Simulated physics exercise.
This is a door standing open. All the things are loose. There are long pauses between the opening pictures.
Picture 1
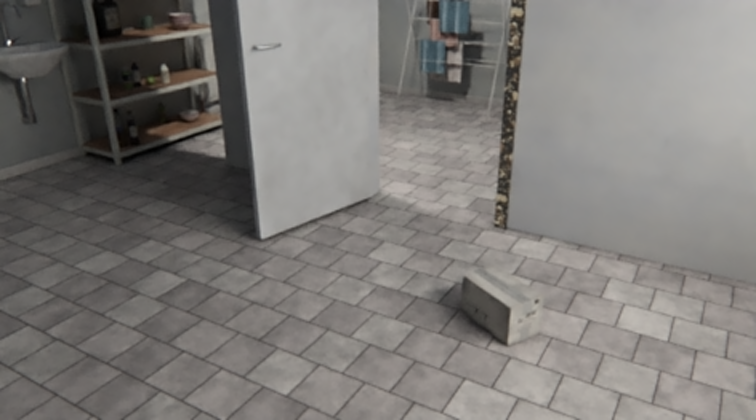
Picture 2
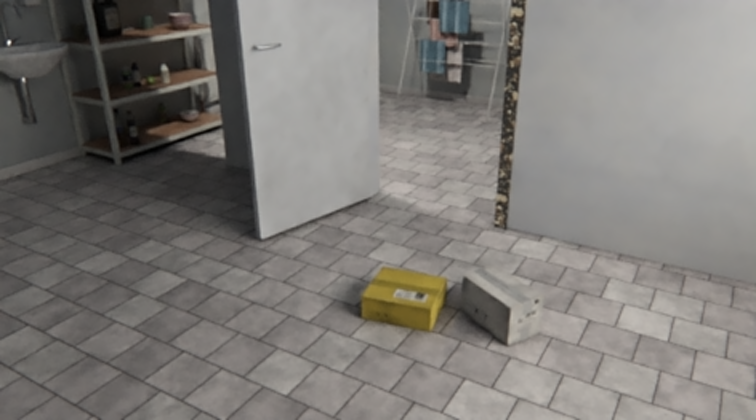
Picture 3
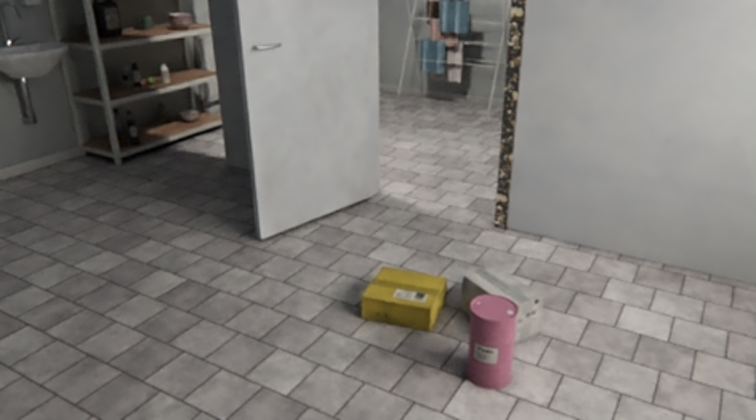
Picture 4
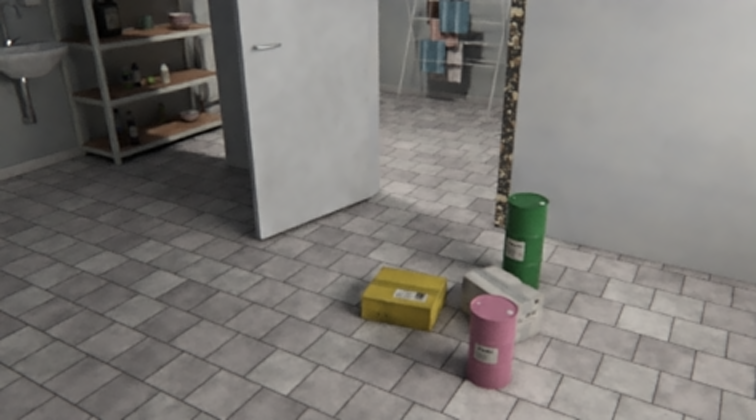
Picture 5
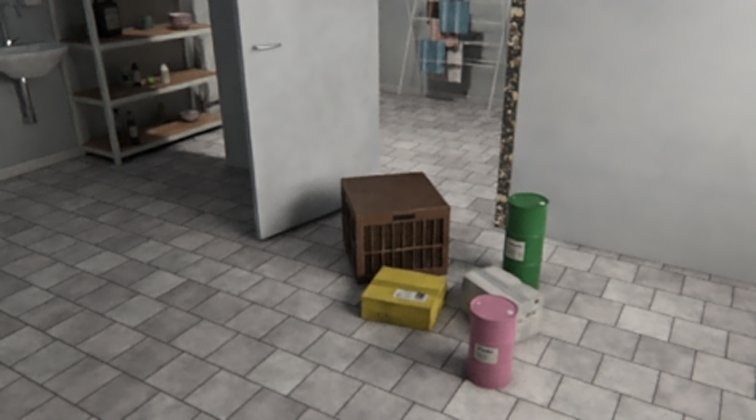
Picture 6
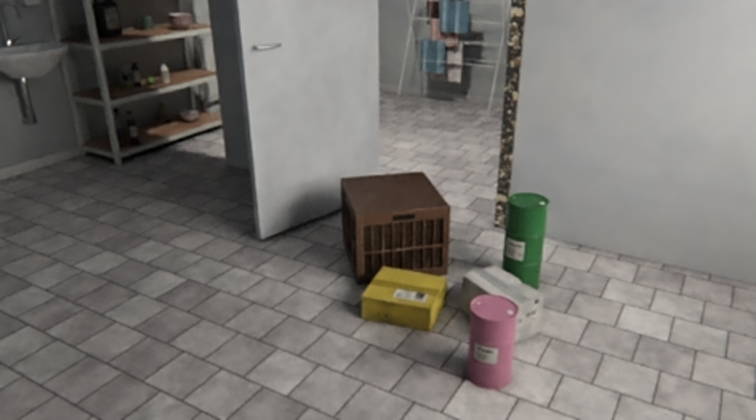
Yellow parcel, pink canister, green canister and brown chest appearing in turn around a white parcel beside a motionless open door.
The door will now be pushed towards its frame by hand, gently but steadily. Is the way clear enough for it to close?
As it turns out, it stops short.
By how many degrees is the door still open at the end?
About 55°.
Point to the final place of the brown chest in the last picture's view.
Around (424, 228).
Then, 0.50 s on from there, door 88° open.
Then, 0.70 s on from there, door 73° open.
Then, 0.90 s on from there, door 66° open; brown chest shifted a little near (406, 227).
Then, 1.20 s on from there, door 58° open; brown chest shifted a little near (418, 228).
In the end, door 56° open; moved from the start, brown chest; the other 4 unmoved. At the end, from the last picture's camera, brown chest near (424, 228).
